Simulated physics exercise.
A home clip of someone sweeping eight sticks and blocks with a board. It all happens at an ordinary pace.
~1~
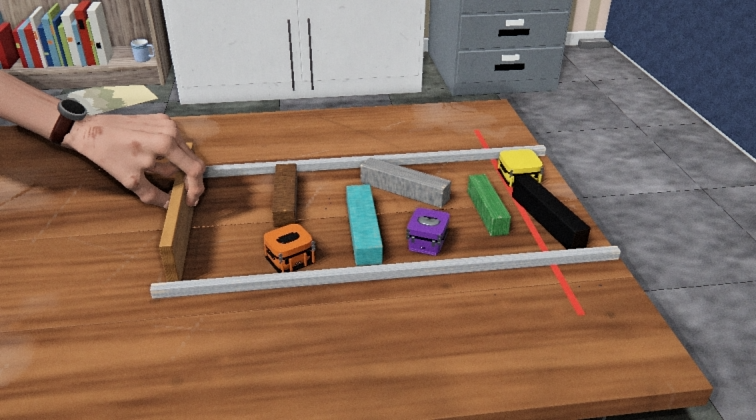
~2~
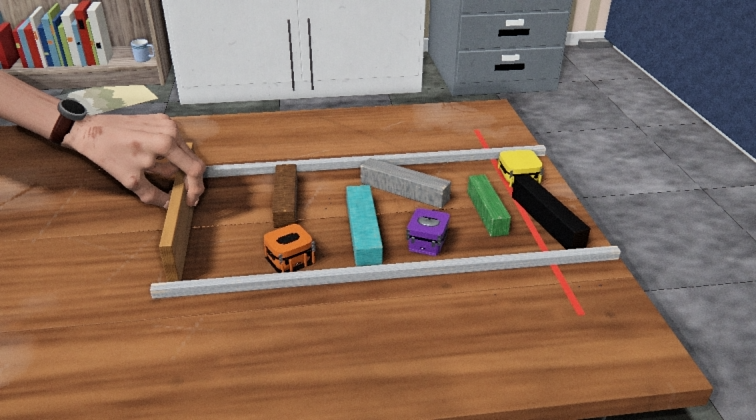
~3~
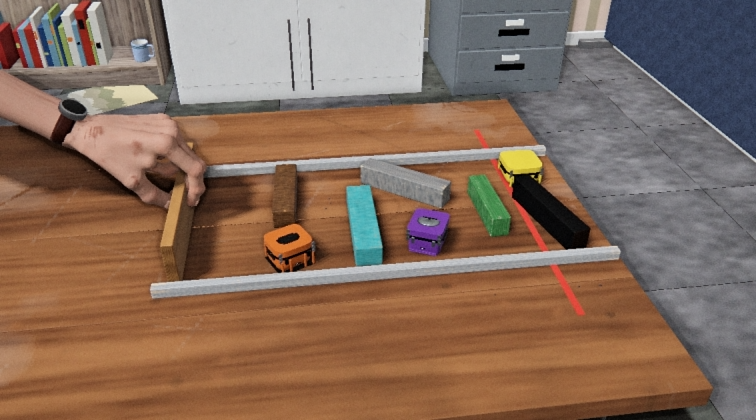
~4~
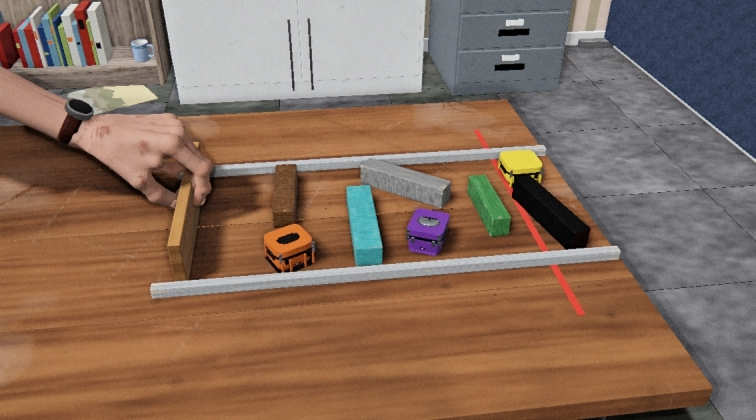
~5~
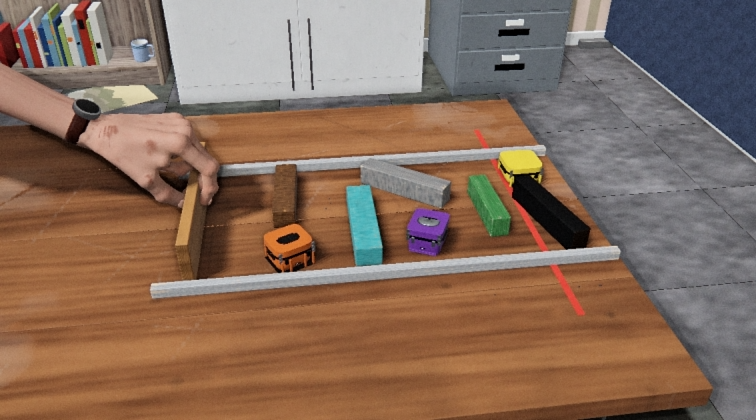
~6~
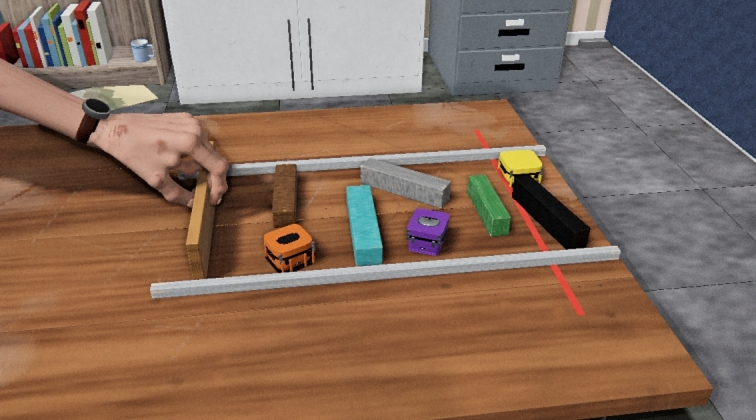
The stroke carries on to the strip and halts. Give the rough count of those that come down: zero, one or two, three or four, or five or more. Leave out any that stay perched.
Outcome: The number that fall off is three or four.
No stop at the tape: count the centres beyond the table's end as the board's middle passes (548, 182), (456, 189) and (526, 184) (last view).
In that order 6, 0 and 4.
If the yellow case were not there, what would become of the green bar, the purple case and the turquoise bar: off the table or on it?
The green bar goes over; the purple case goes over; the turquoise bar does not fall.
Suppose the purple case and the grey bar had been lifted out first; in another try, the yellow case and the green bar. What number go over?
Fallen: 1, and 2 in the other try.
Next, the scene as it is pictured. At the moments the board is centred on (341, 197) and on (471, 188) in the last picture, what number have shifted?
First 4, then 8.
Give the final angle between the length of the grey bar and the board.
About 25°.
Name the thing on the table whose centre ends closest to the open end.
It is the grey bar.
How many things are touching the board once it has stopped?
2 of them.
Early on, none off yet; black stick at rest near (548, 211); yellow case at rest near (520, 169); green bar at rest near (488, 204).
Finally, the number that fall off is three or four; lost, purple case, green bar, yellow case and black stick.
